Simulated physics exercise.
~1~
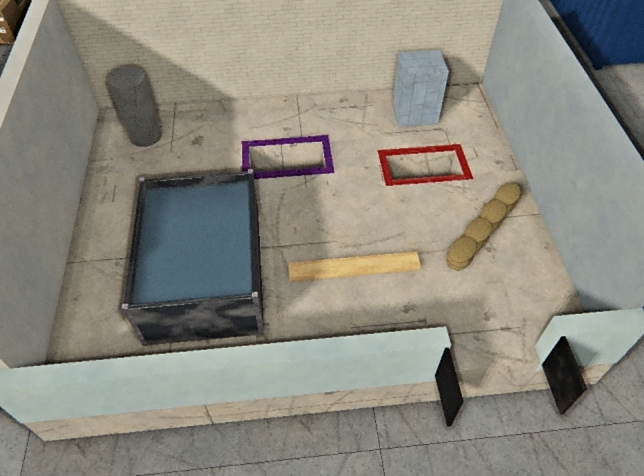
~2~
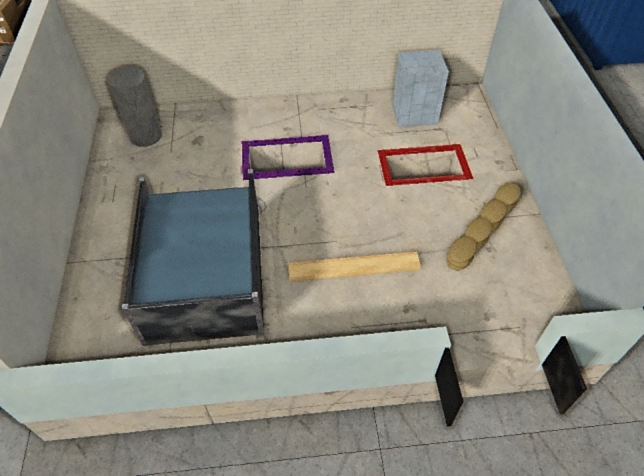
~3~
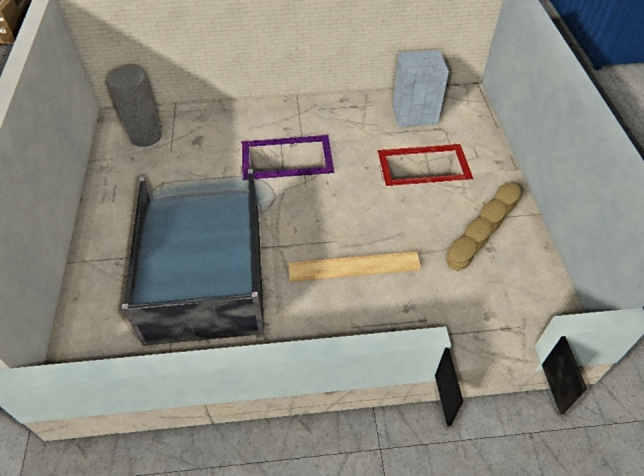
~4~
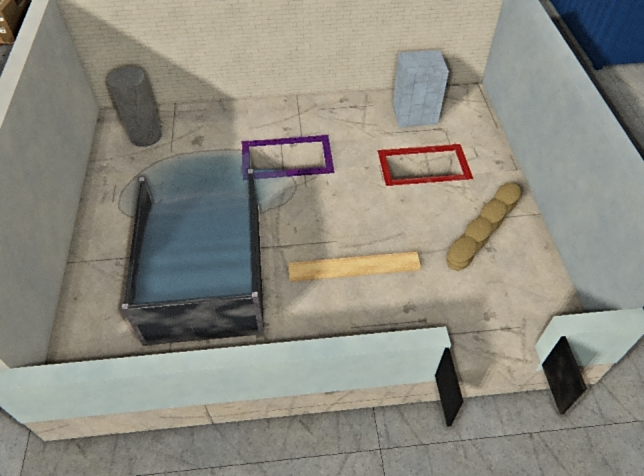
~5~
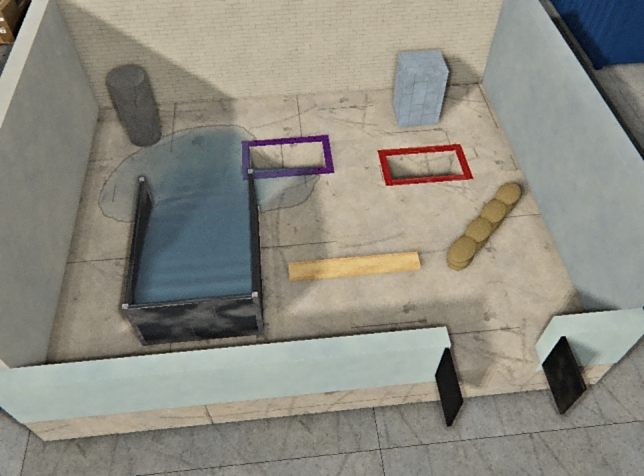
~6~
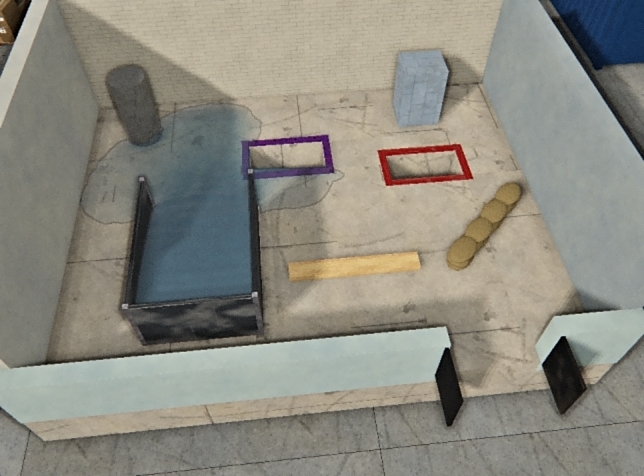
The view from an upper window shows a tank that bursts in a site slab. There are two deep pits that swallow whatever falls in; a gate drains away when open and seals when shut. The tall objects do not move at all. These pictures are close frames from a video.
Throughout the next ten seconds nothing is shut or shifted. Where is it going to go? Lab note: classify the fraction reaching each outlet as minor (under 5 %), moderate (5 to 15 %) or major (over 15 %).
Fractions by outlet: Gate minor; purple pit major; red pit major.
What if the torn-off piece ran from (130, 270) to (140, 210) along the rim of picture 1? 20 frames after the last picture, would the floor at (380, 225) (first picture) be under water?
Check at the given point: Unwetted.
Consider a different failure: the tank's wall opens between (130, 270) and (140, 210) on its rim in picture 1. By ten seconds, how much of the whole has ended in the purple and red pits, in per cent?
Approximately, purple takes 2 % and red takes 14 %.
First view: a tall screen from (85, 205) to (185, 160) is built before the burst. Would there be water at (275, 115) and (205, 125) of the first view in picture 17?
First spot swamped; second spot swamped.
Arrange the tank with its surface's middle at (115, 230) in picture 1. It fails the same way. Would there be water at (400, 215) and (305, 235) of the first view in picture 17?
Untouched, untouched.
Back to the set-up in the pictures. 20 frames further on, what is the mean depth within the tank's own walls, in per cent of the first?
About 16 %.
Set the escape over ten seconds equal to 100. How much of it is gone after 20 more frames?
Working it through, I arrive at 50 per cent.
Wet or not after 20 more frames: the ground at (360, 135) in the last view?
By then it's swamped.
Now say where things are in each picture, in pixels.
The open tank at (195, 237) is whole and still, in the first picture.
The front is at a hidden place, out from the gap on the open tank's far side, in the second picture.
Water pours out on the open tank's far side and has run to a hidden place, in the third picture.
Water pours out on the open tank's far side and has run to (165, 162), in the fourth picture.
Water pours out on the open tank's far side and has run to (234, 128), in the fifth picture.
Water pours out on the open tank's far side and has run to (230, 106), in the sixth picture.
A moment on, water covers 25 % of the floor; the gate 0 %, the purple pit 6 %, the red pit 0 %.
Next, water covers 30 % of the floor; the gate 0 %, the purple pit 11 %, the red pit 0 %.
Then, water covers 50 % of the floor; the gate 0 %, the purple pit 14 %, the red pit 3 %.
Later, water covers 70 % of the floor; the gate 0 %, the purple pit 17 %, the red pit 10 %.
In the end, water covers 95 % of the floor; the gate 0 %, the purple pit 18 %, the red pit 17 %.
